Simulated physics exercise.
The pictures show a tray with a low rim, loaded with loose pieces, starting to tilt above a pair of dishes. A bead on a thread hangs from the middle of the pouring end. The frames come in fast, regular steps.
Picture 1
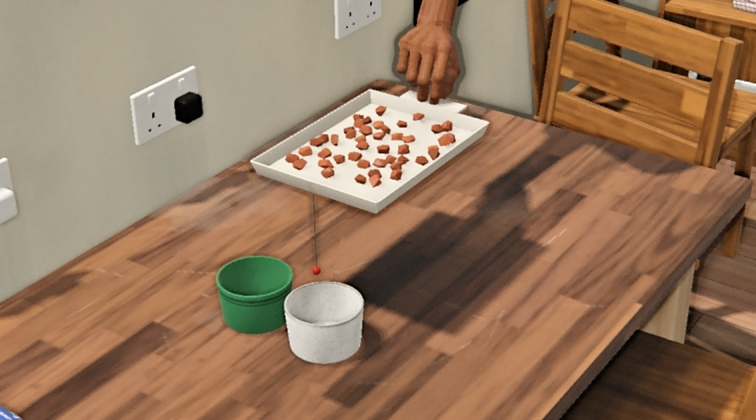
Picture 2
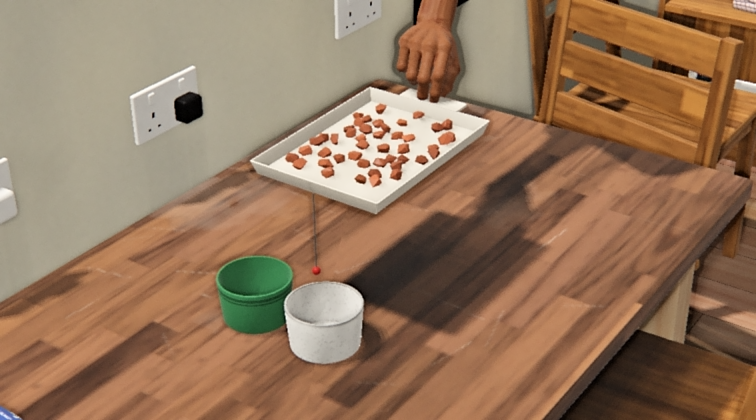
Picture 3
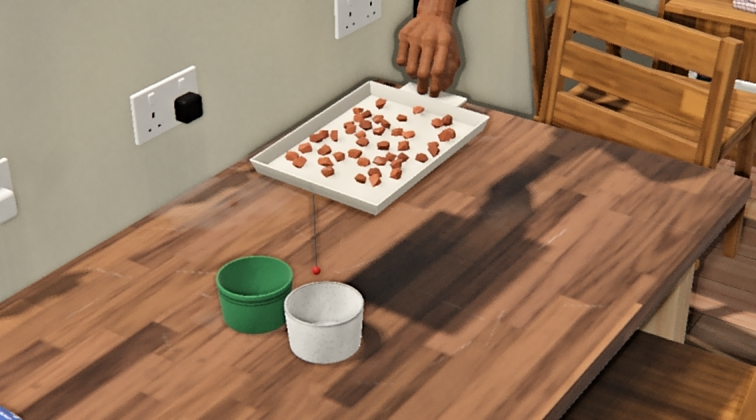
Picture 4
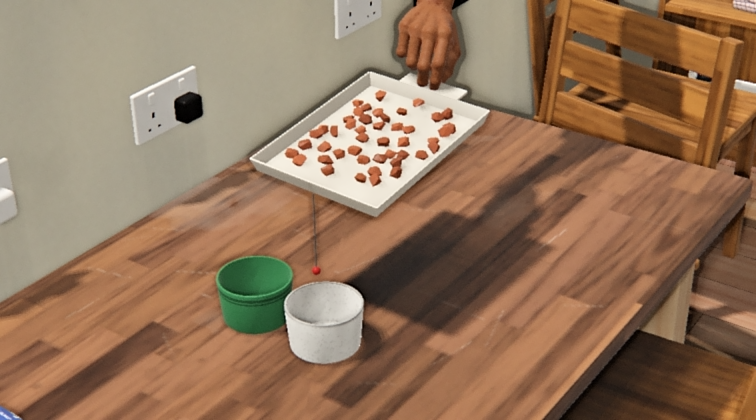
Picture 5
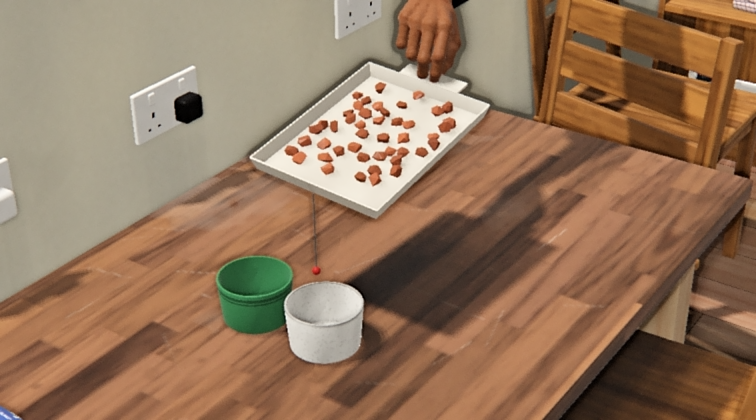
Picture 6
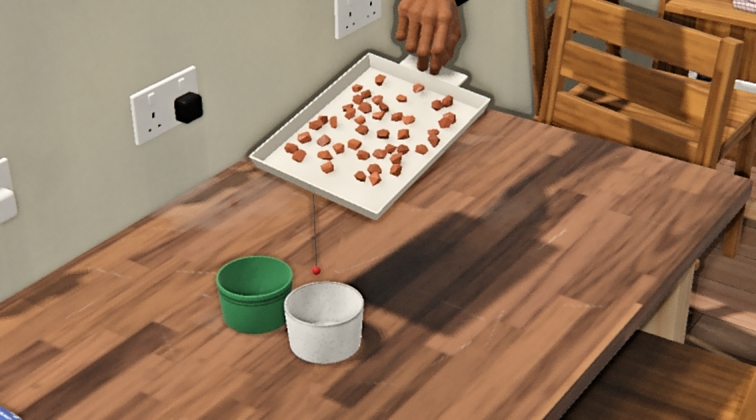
On a wooden table, a green dish and a white dish sat still while a hand above slowly raised the far end of a white tray scattered with small reddish-brown chunks, tilting it slightly.
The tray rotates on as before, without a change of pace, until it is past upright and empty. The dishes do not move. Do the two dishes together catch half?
Together they catch under half.
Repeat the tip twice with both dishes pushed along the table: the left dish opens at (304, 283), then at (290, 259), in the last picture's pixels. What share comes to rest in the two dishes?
First some 90, then 20 per cent.
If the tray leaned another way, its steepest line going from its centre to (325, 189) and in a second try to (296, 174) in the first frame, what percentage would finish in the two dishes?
Near 80 % and 80 %.
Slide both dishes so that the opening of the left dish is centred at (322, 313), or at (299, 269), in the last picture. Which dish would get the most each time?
First left, then right.
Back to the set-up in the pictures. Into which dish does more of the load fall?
More ends in the right dish.
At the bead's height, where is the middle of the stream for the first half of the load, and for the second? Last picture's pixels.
At about (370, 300), then at (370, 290).
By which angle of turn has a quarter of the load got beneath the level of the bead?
Around 90° of tilt.
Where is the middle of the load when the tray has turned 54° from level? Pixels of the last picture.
Around (367, 181).
Shortly afterwards, tray tipped steeply; the whole lot on the tray.
Next, tray tipped right over; near two thirds on the tray; a little in the right dish; near a quarter outside both; a little in the air.
Some moments later, tray tipped past a quarter turn; near a quarter in the right dish; near two thirds outside both.
In the end, tray tipped past a quarter turn; near a quarter in the right dish; none at all in the left dish; near two thirds outside both.
